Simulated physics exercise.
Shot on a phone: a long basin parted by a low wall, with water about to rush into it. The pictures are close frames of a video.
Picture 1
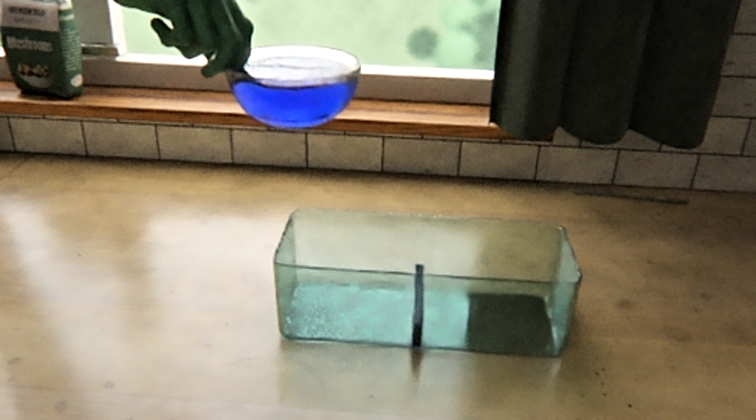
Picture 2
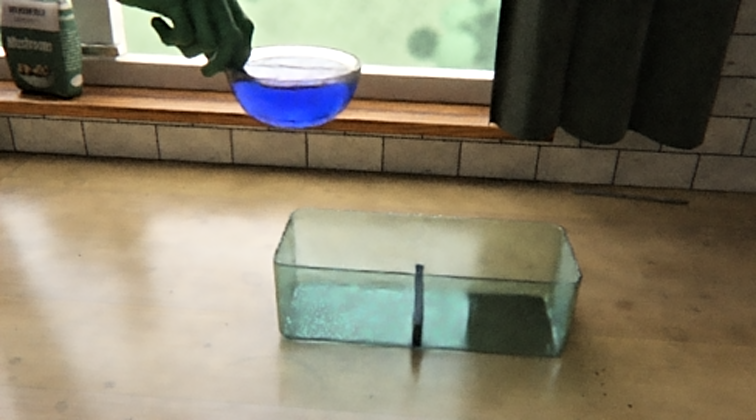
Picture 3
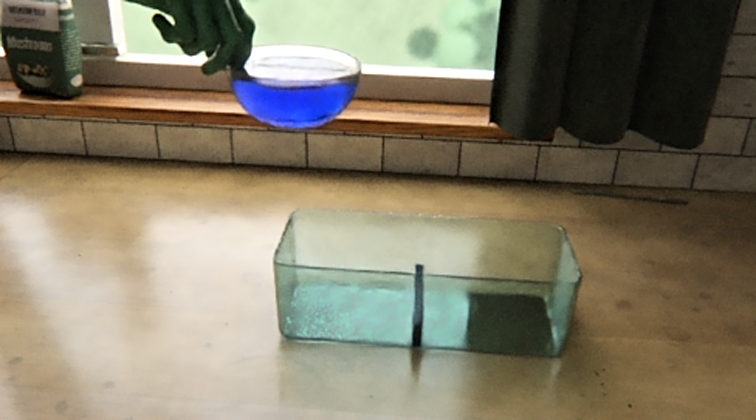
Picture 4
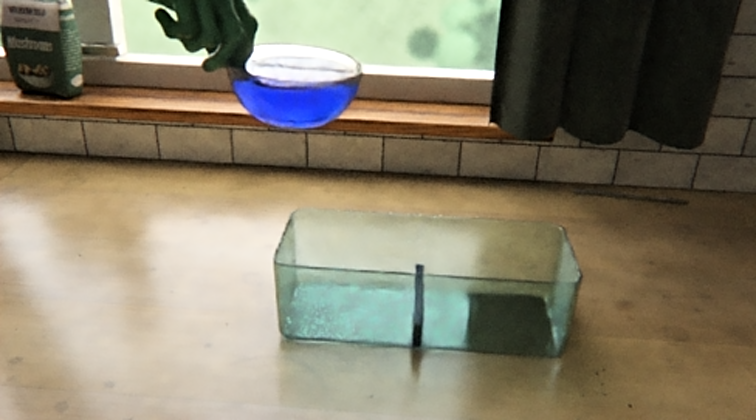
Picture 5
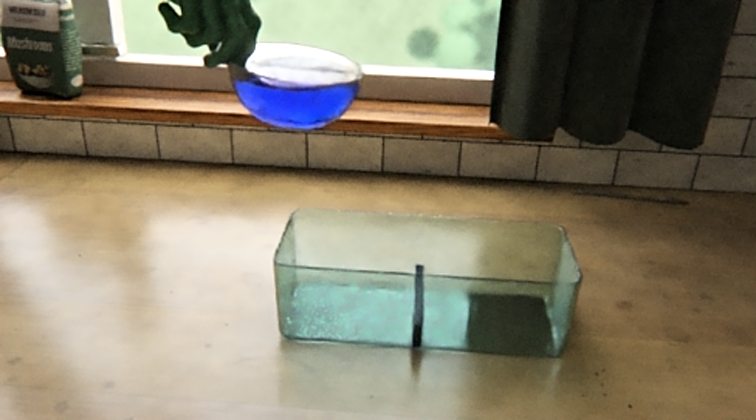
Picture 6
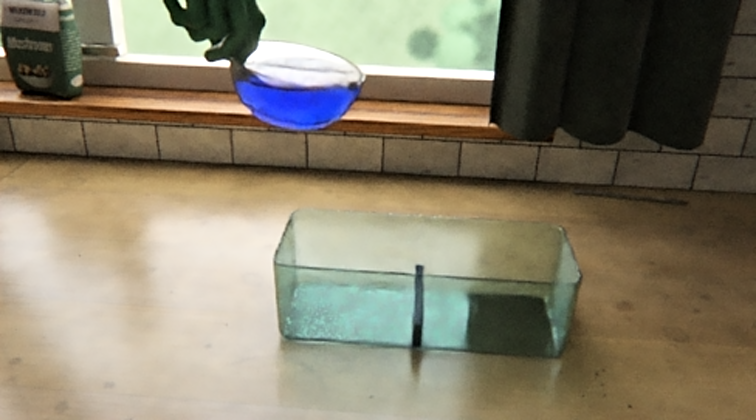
A gloved green hand slowly tilts a clear glass bowl of bright blue liquid to the right, above a wooden counter seen from slightly above and in front of a window. Below sits a long, clear greenish basin with a dark upright divider, while a green packet stands at left and a dark curtain hangs at right. The bowl starts level, then leans gradually, its liquid staying nearly flat, as the camera holds still.
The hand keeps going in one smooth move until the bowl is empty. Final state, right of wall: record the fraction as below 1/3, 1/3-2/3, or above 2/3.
Recorded: 1/3-2/3.
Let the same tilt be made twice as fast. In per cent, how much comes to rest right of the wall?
Close to 25 in a hundred.
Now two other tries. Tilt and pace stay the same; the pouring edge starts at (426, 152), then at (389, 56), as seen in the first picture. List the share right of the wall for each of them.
The first start gives some 85 %, the second some 70 %.
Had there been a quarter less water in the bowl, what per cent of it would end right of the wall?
Some 30 parts in a hundred, give or take.
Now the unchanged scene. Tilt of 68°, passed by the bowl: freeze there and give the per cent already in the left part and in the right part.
I'd put the left part near 10 per cent and the right part near 10.
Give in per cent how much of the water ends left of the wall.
About 50 per cent.
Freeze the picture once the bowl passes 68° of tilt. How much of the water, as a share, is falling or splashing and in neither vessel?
50 per cent.
A moment on, the tilt is 68° and 34 per cent is still to pour, 8 is left of the wall and 9 right of it.
Next, the tilt is 102° and 1 per cent is still to pour, 45 is left of the wall and 47 right of it.
Then the tilt is 107° and 0 per cent is still to pour, 50 is left of the wall and 48 right of it.
Later the tilt is 107° and 0 per cent is still to pour, 50 is left of the wall and 49 right of it.
At rest 50 per cent lies left of the wall, 49 right of it and 2 outside.
